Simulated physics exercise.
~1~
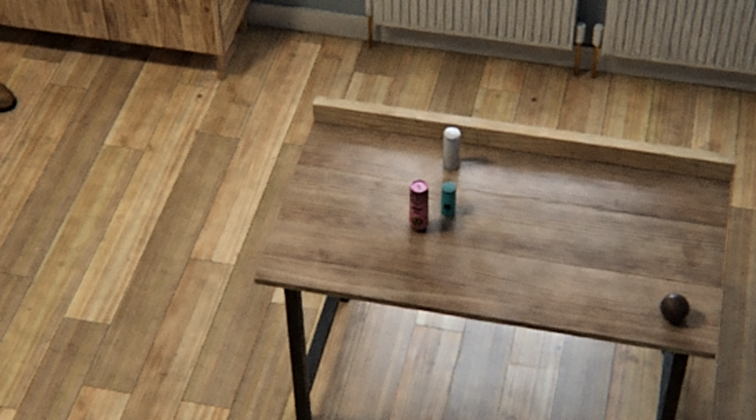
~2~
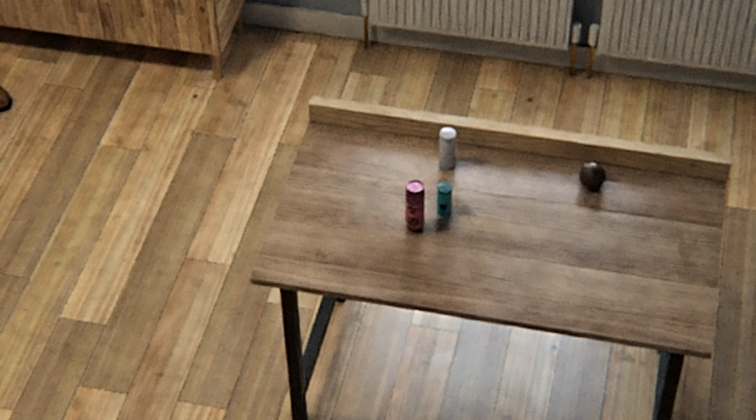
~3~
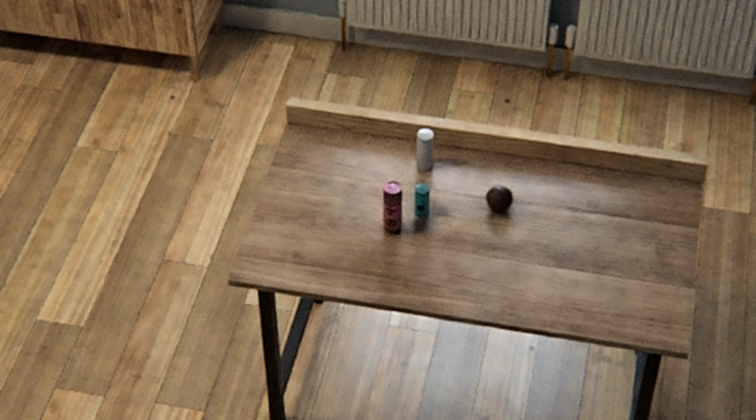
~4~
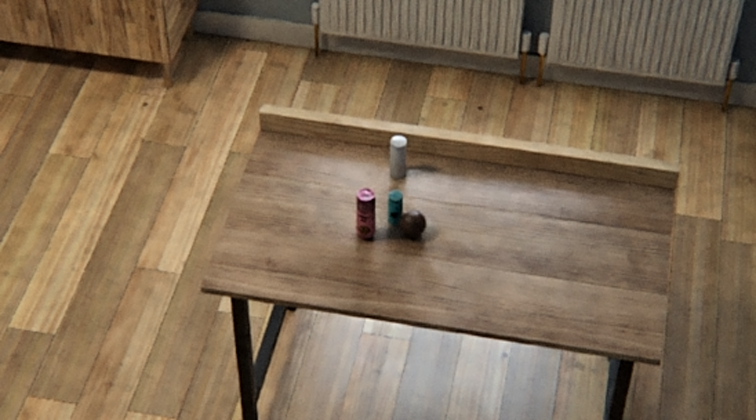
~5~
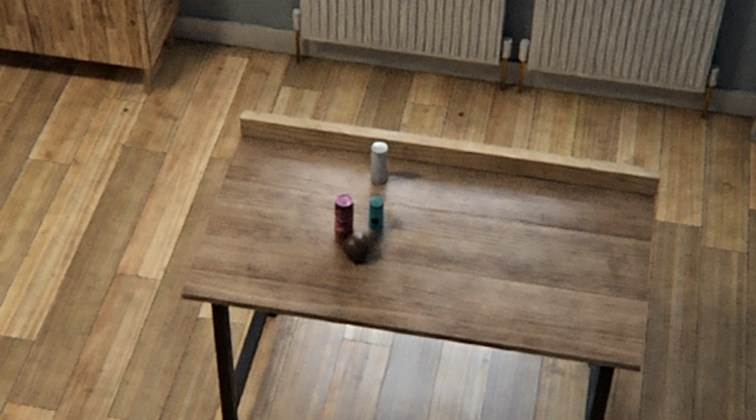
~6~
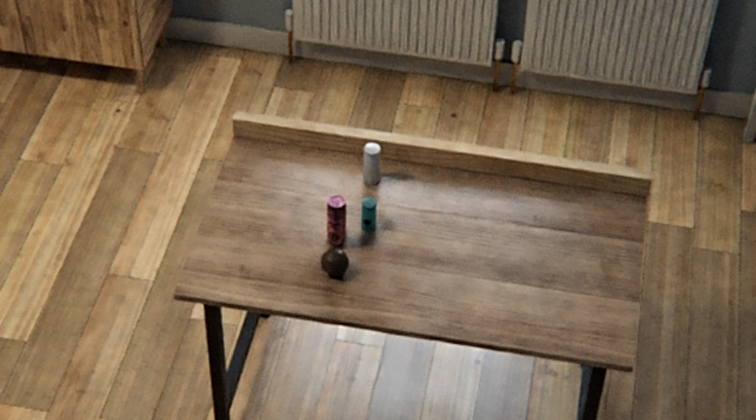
A dark brown ball rolled across a wooden table to the raised strip along the far edge, then came back leftward toward the viewer, passing close in front of a turquoise shaker and ending near a pink can, with both and a white shaker still upright.
